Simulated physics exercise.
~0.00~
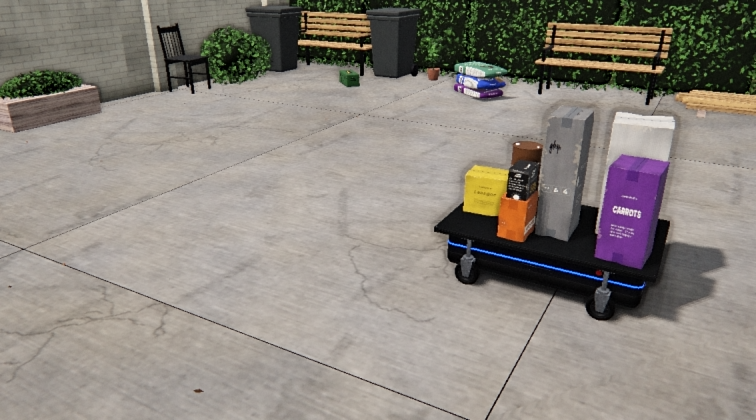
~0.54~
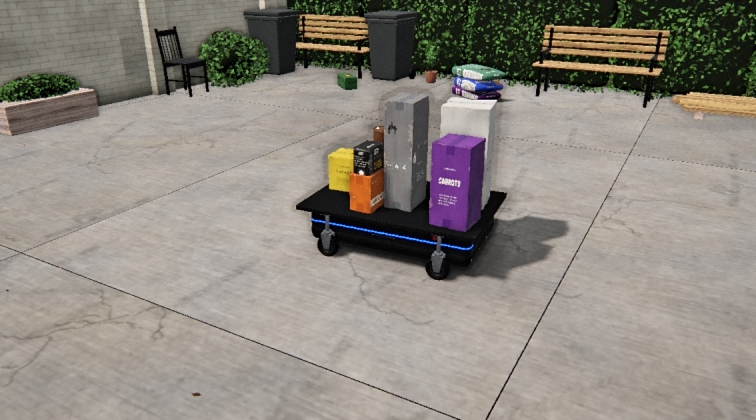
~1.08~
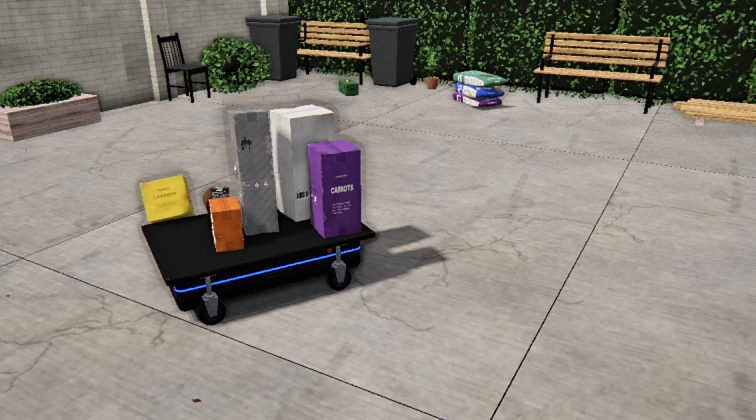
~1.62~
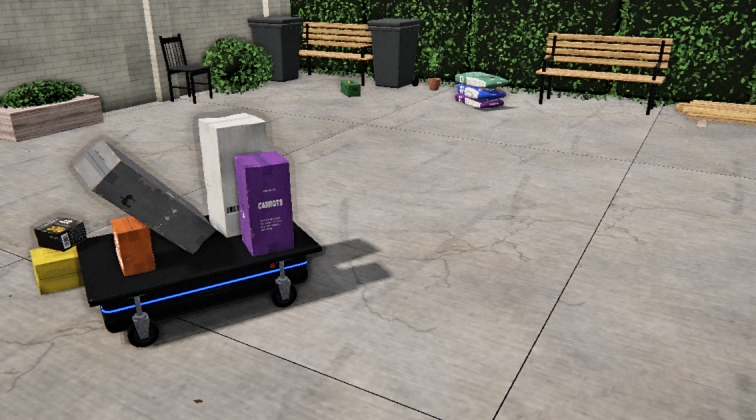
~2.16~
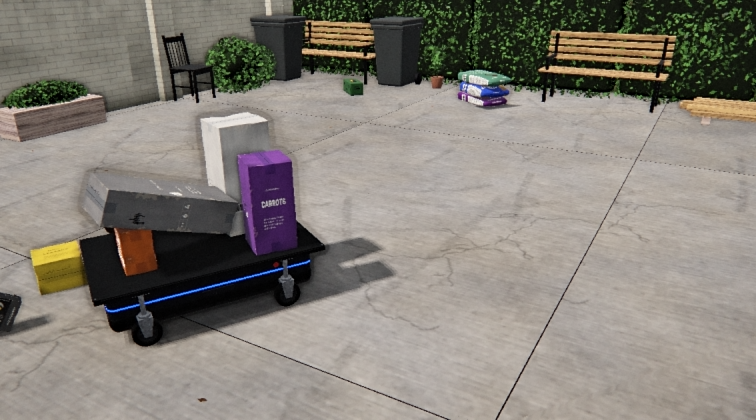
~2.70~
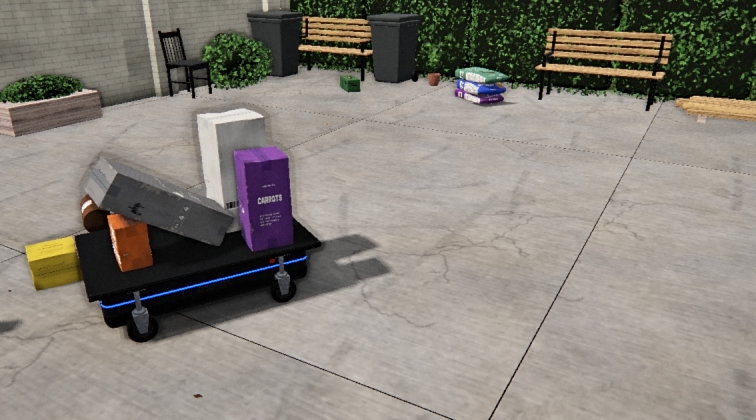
A low black cart loaded with boxes rolled left across a patio and turned before stopping, sending the yellow and black boxes off its edge, while the tall grey one toppled across the orange box and the white and purple boxes stayed standing.
